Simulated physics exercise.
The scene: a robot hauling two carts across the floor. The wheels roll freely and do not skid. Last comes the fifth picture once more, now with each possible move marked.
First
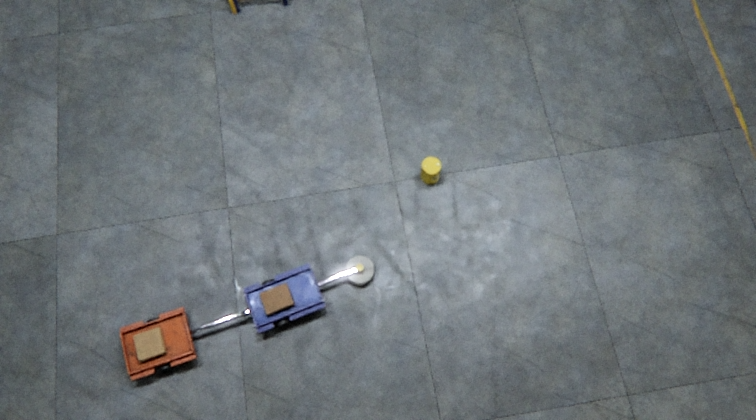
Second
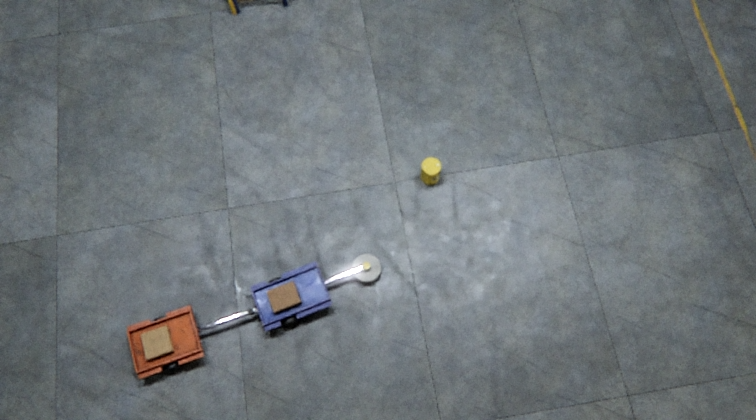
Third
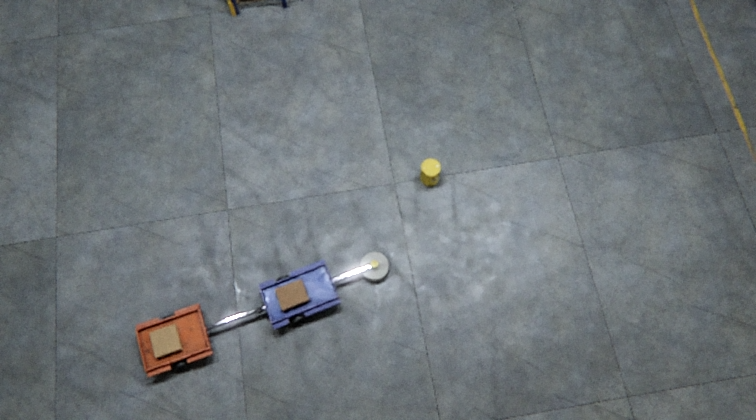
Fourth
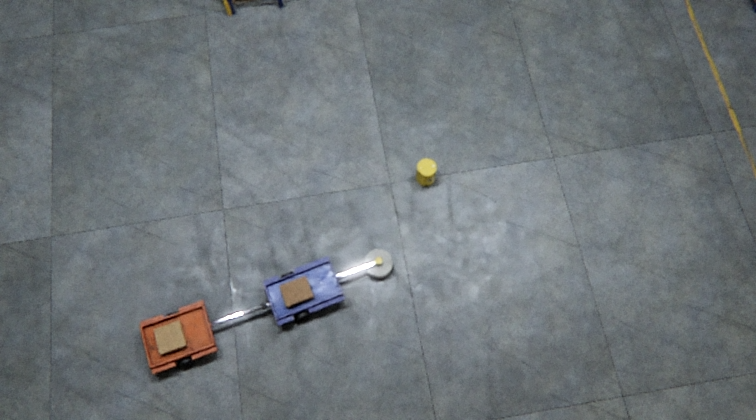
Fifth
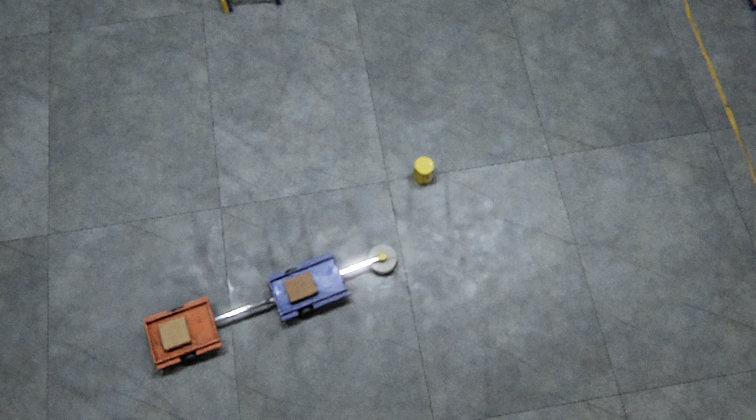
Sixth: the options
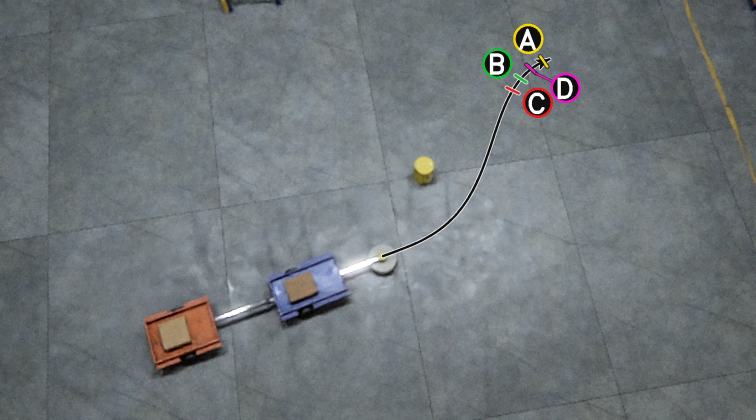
On a grey tiled floor seen from above, a small round white robot is linked to a blue cart, with an orange cart behind it, each carrying a brown block. The robot slowly pulls both carts a short way right and slightly upward, while a yellow keg stands ahead.
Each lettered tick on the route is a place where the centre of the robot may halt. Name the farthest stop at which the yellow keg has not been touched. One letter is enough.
It should halt at B.
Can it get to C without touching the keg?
Yes.
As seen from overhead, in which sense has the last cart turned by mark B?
For that mark, anticlockwise.
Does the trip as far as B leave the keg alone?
Yes.
On the copy, A at (544, 61); B at (521, 79); C at (513, 90); D at (531, 69); the route from (383, 256) via (485, 163) to (549, 59).
On B. First, robot (458, 214), last cart (273, 299).
Then, robot (492, 141), last cart (355, 263).
Finally, robot (519, 83), last cart (413, 219); nothing has been touched.
By contrast, A is too far, the keg has been hit; C is safe but short; D is too far, the keg has been hit.
